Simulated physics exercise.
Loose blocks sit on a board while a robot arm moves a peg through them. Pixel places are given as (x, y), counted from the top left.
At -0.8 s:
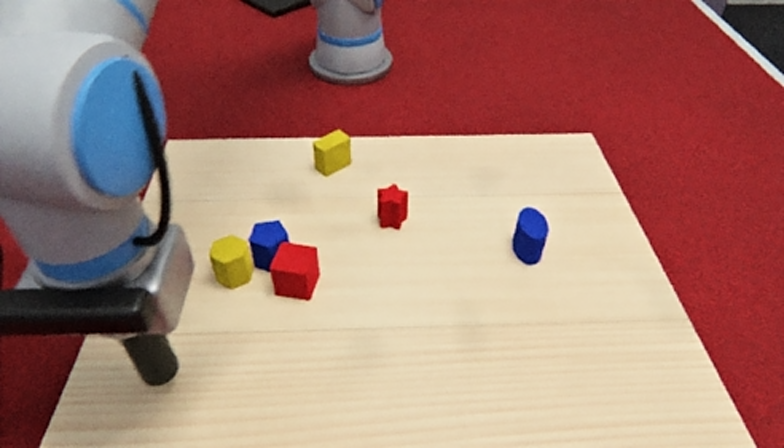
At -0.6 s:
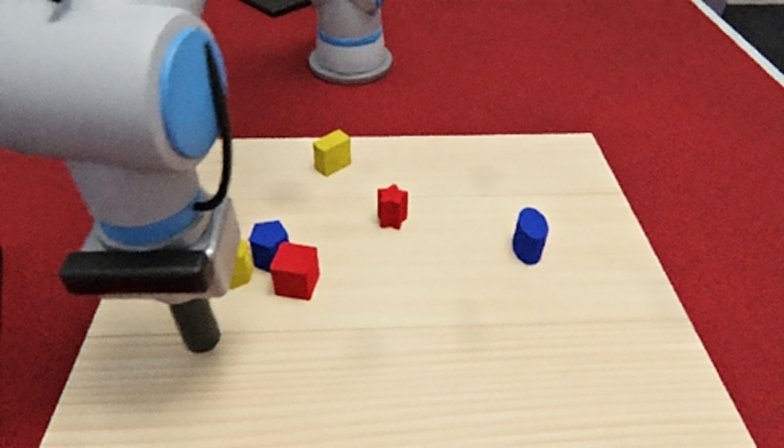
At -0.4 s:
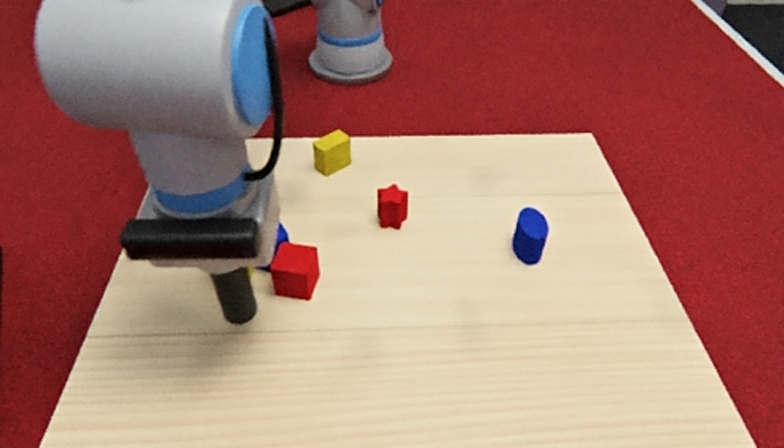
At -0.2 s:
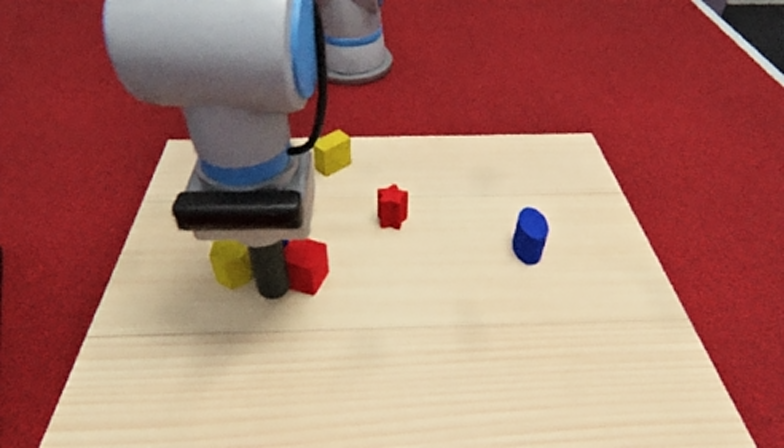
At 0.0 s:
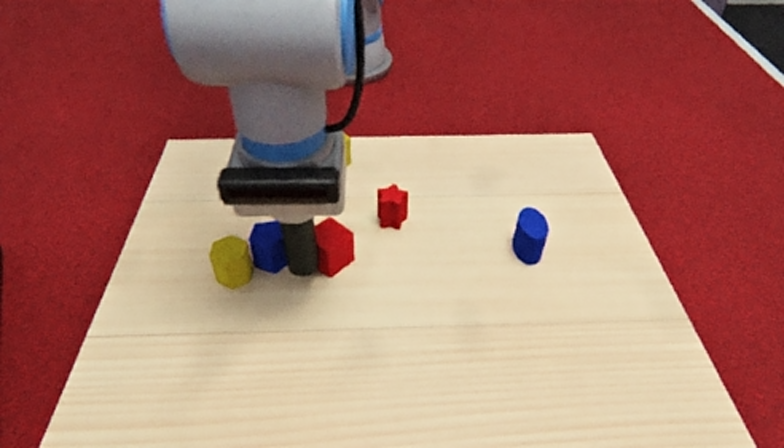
In this clip, a robot arm moves its dark peg rightward and away from the viewer across a wooden board, then pushes a red block away from the blue block beside it, toward a red star-shaped block.
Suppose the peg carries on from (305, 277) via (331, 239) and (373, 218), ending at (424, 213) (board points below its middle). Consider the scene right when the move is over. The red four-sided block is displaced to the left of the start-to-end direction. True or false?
That is false.
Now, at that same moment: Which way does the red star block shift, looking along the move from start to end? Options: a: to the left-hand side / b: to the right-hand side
The answer is b.
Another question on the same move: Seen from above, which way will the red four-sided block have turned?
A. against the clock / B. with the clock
Choice B: With the clock.
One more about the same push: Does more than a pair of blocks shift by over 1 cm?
No, I don't think so.
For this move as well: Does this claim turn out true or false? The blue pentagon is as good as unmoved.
True.
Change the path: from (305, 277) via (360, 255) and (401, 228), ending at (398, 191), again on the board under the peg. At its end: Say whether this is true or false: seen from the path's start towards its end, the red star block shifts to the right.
False.
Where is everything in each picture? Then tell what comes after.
In the first frame, lower end of the peg at (160, 370), tops of blocks, blue pentagon at (268, 233), red four-sided block at (294, 257), red star block at (392, 193).
In the second frame, peg at (203, 339), blocks as before.
In the third frame, peg at (241, 311), blocks as before.
In the fourth frame, peg at (274, 287), red four-sided block at (303, 251).
In the fifth frame, peg at (304, 265), blue pentagon at (268, 233), red four-sided block at (329, 233), red star block at (392, 193).
The first path, step by step. One third of the way, peg at (330, 228); red four-sided block at (362, 209), turned 50° clockwise.
Two thirds of the way, peg at (373, 206); red four-sided block at (393, 208), turned 95° clockwise; red star block at (412, 191), turned 40° anticlockwise.
At the end, peg at (424, 202); blue pentagon not moved; red four-sided block at (404, 210), turned 125° clockwise; red star block at (455, 187), turned 40° anticlockwise.
